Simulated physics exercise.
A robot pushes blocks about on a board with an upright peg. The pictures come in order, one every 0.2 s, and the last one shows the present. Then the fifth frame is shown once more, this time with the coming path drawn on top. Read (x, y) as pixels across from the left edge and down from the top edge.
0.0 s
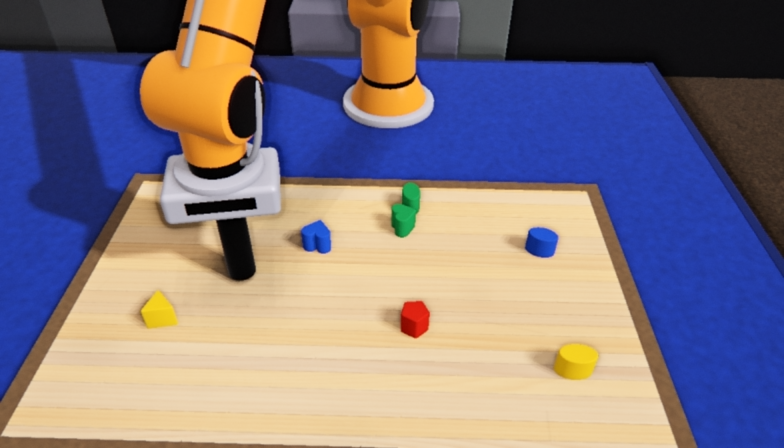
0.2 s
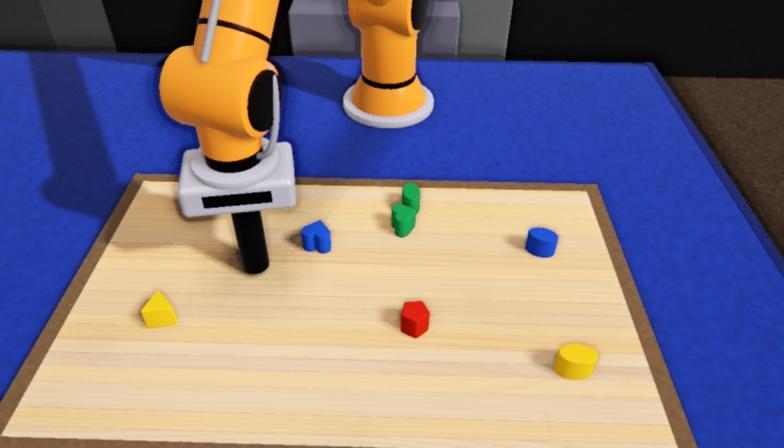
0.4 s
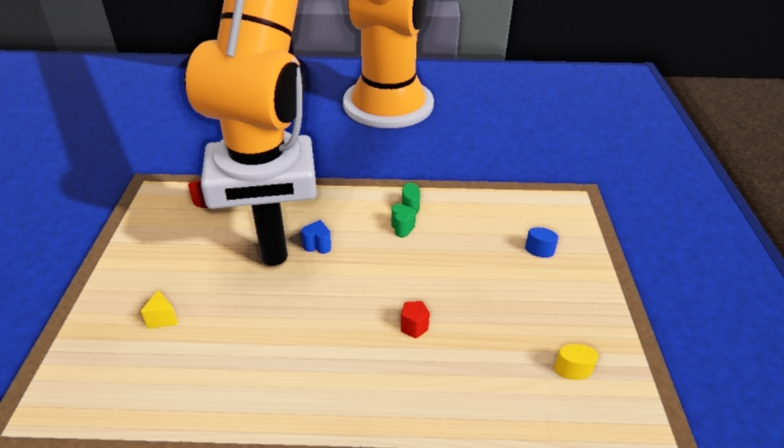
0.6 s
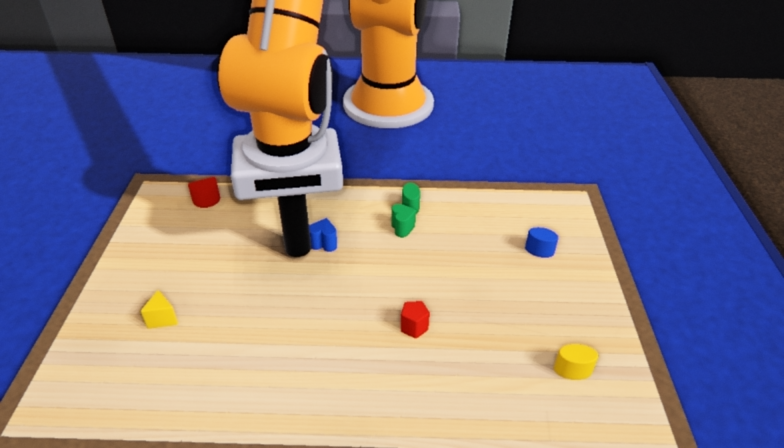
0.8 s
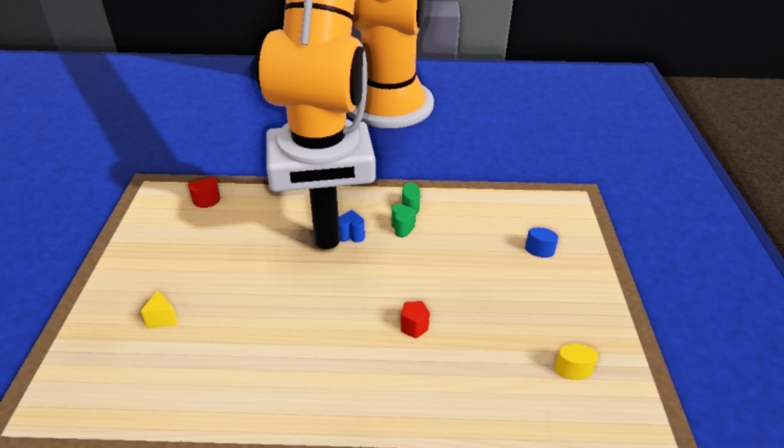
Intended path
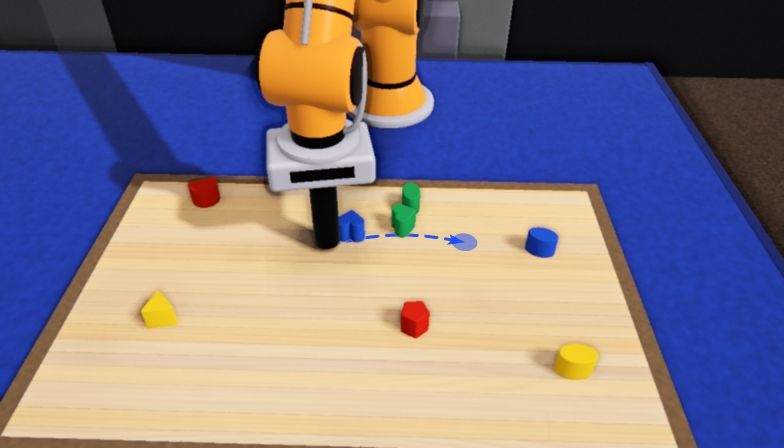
A light wooden board with a darker rim lies on a blue surface, seen from above at an angle by a still camera. An orange robot arm holds a black peg at the left, among a yellow triangular block, blue and green heart-shaped blocks, a green elliptical block, and red, blue and yellow blocks. The peg glides right, uncovering another red block behind, then pushes the blue heart a short way toward the green ones.
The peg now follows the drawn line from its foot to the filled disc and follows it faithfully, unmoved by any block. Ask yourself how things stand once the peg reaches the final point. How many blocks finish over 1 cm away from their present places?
Put simply, two blocks are moved more than 1 cm.
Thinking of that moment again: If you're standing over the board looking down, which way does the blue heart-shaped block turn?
It goes anticlockwise.
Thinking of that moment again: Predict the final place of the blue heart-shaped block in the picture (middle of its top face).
It is at (395, 201).
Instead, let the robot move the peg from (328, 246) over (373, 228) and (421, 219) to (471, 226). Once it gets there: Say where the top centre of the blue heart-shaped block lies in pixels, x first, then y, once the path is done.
The top centre is at (444, 187).
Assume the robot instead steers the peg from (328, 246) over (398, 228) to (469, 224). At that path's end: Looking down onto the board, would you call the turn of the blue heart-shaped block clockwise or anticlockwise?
Spin direction: Counter-clockwise.
Path on the board, from (328, 246) by way of (373, 237) and (419, 236) to (464, 242).
The first path, step by step. One third of the way, peg at (373, 232); blue heart-shaped block at (388, 205), turned 45° anticlockwise; green heart-shaped block at (409, 209), turned 45° clockwise.
Two thirds of the way, peg at (420, 231); blue heart-shaped block at (395, 201), turned 85° anticlockwise; green heart-shaped block at (434, 204), turned 35° clockwise; green elliptical block at (412, 189).
At the end, peg at (465, 238); blue heart-shaped block at (395, 201), turned 85° anticlockwise; green heart-shaped block at (439, 203); green elliptical block at (412, 189).
